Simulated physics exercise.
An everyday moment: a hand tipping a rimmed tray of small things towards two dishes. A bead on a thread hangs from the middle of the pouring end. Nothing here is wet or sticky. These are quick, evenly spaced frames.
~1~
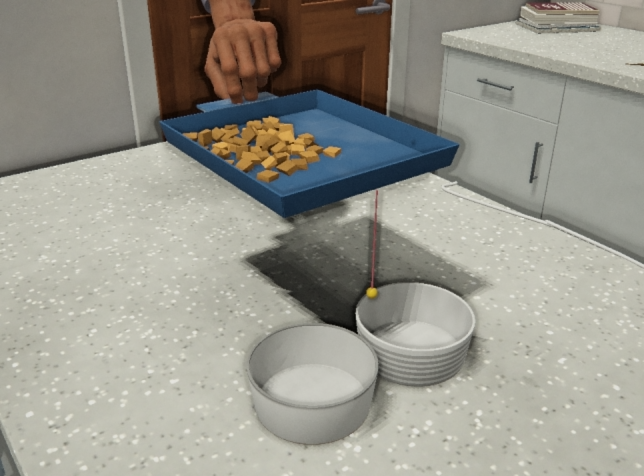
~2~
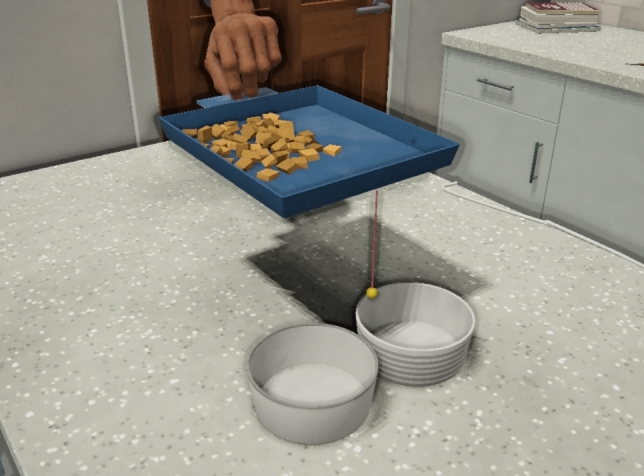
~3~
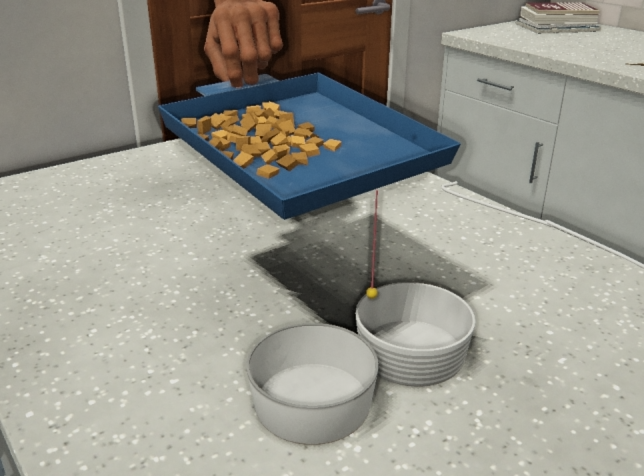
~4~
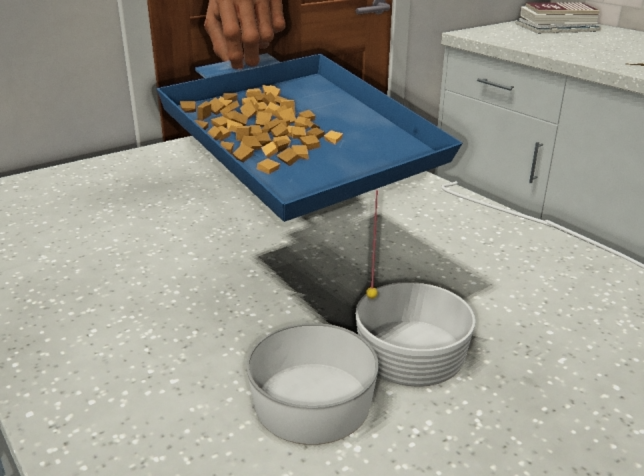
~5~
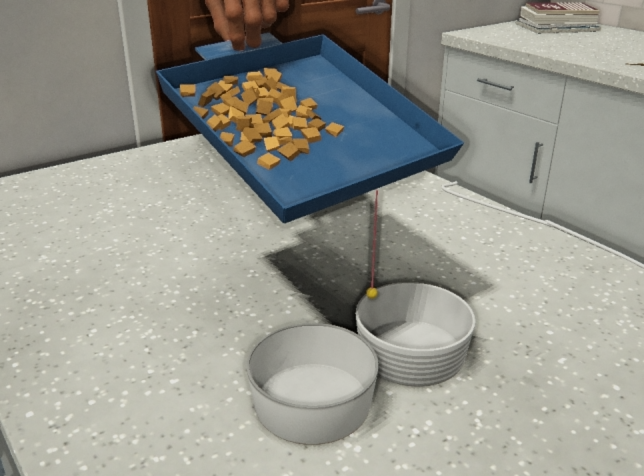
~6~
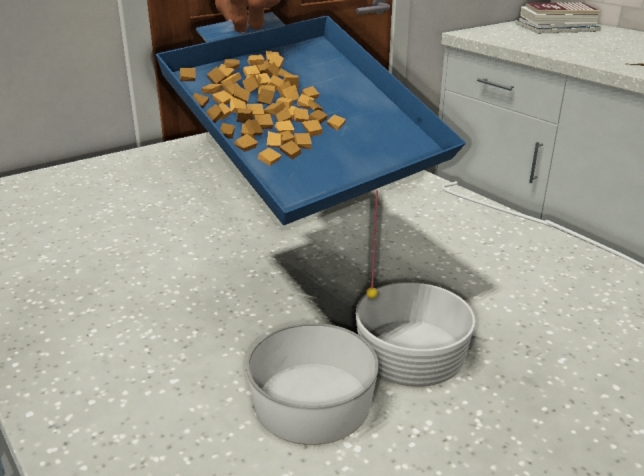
A hand tilts a blue tray of small tan squares forward above two pale dishes.
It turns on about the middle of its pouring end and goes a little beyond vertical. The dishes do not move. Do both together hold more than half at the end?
In the dishes lies over half of it.
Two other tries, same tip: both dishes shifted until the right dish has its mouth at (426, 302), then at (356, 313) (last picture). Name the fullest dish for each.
At the first place the left one, at the second the right-hand dish.
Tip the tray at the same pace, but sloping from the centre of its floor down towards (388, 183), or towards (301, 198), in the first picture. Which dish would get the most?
First the right dish, then left.
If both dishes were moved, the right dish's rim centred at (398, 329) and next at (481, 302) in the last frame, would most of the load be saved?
In turn: The larger part; over half.
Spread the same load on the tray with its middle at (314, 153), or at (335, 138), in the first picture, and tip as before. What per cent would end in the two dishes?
First some 80, then 90 per cent.
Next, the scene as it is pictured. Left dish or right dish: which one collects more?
The winner is the left-hand dish.
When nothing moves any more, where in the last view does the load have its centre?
Close to (336, 396).
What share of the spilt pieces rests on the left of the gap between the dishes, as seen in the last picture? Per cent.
Some 20 per cent.
Shortly afterwards, tray tipped steeply; all but a few on the tray; only a few in the air.
Next, tray tipped past a quarter turn; near two thirds on the tray; a little in the left dish; only a few in the right dish; a little outside both; only a few in the air.
Some moments later, tray tipped past a quarter turn; near two thirds in the left dish; a little in the right dish; near a quarter outside both; only a few in the air.
In the end, tray tipped past a quarter turn; near two thirds in the left dish; a little in the right dish; near a quarter outside both; only a few in the air.
